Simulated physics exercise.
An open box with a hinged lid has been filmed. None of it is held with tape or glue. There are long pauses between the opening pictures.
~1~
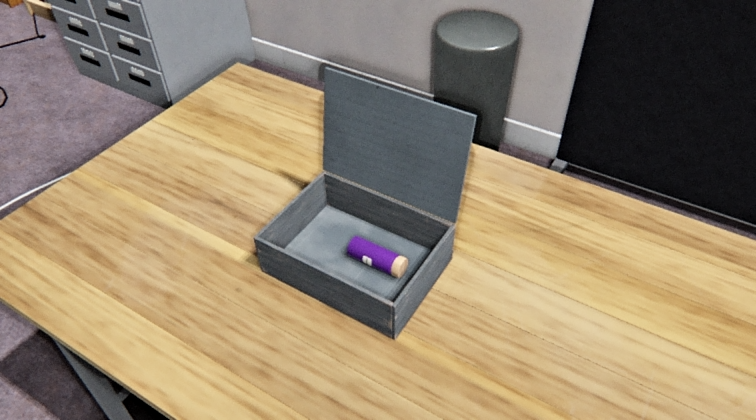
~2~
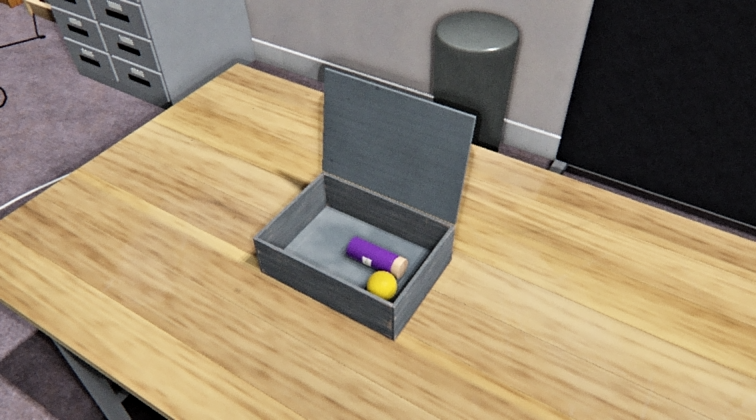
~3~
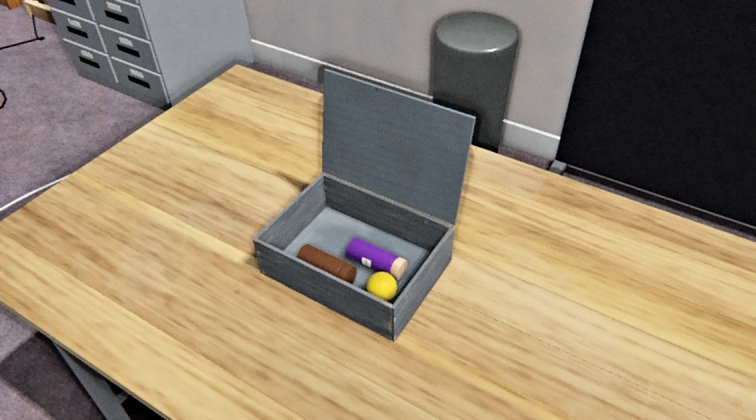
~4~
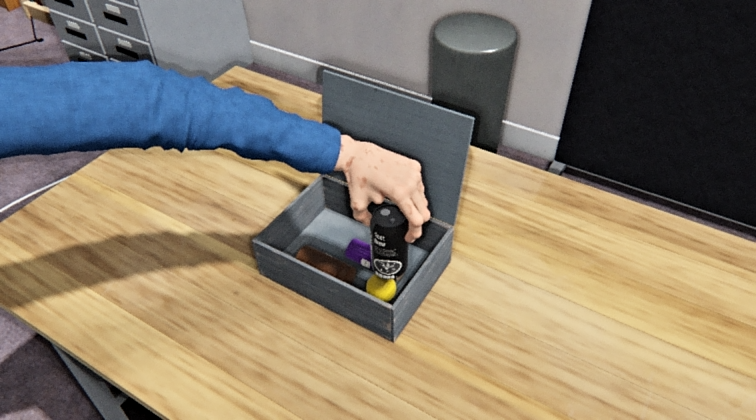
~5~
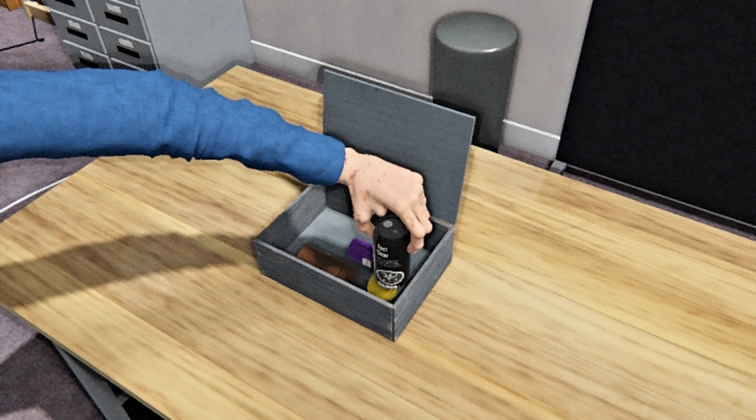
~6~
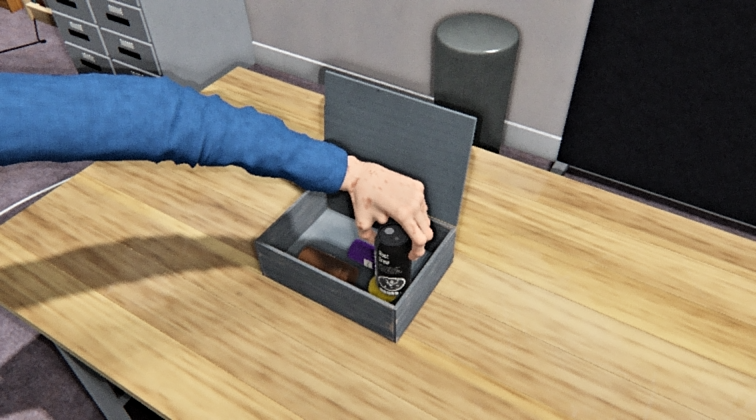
On a wooden table, an open grey box holding a purple shaker gains a yellow lemon, then a brown shaker, before a hand lowers in a black can.
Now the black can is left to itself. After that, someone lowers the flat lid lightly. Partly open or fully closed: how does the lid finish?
Partly open.
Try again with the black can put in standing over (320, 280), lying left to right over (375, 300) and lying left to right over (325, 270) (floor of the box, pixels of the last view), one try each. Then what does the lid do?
1: Open. 2: Closed. 3: Closed.
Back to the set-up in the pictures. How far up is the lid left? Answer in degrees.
Close to 14 degrees.
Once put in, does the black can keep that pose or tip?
It tips.
Then, 1.00 s past the last view, lid starting down; black can rocked 45° from its first pose near (386, 281); yellow lemon displaced about its own width; brown shaker displaced a little.
Then, 1.70 s past the last view, lid 46° above the rim; black can rocked 44° from its first pose near (387, 281); yellow lemon displaced about its own width; brown shaker displaced about its own width.
Then, 2.40 s past the last view, lid 15° above the rim; black can rocked 43° from its first pose near (387, 281); yellow lemon displaced about its own width; purple shaker displaced about its own width.
Finally, lid 15° above the rim; down or leaning hard in the box, black can; moved from the start, brown shaker, purple shaker and yellow lemon. Final places as the last picture's camera would see them, black can near (385, 279).
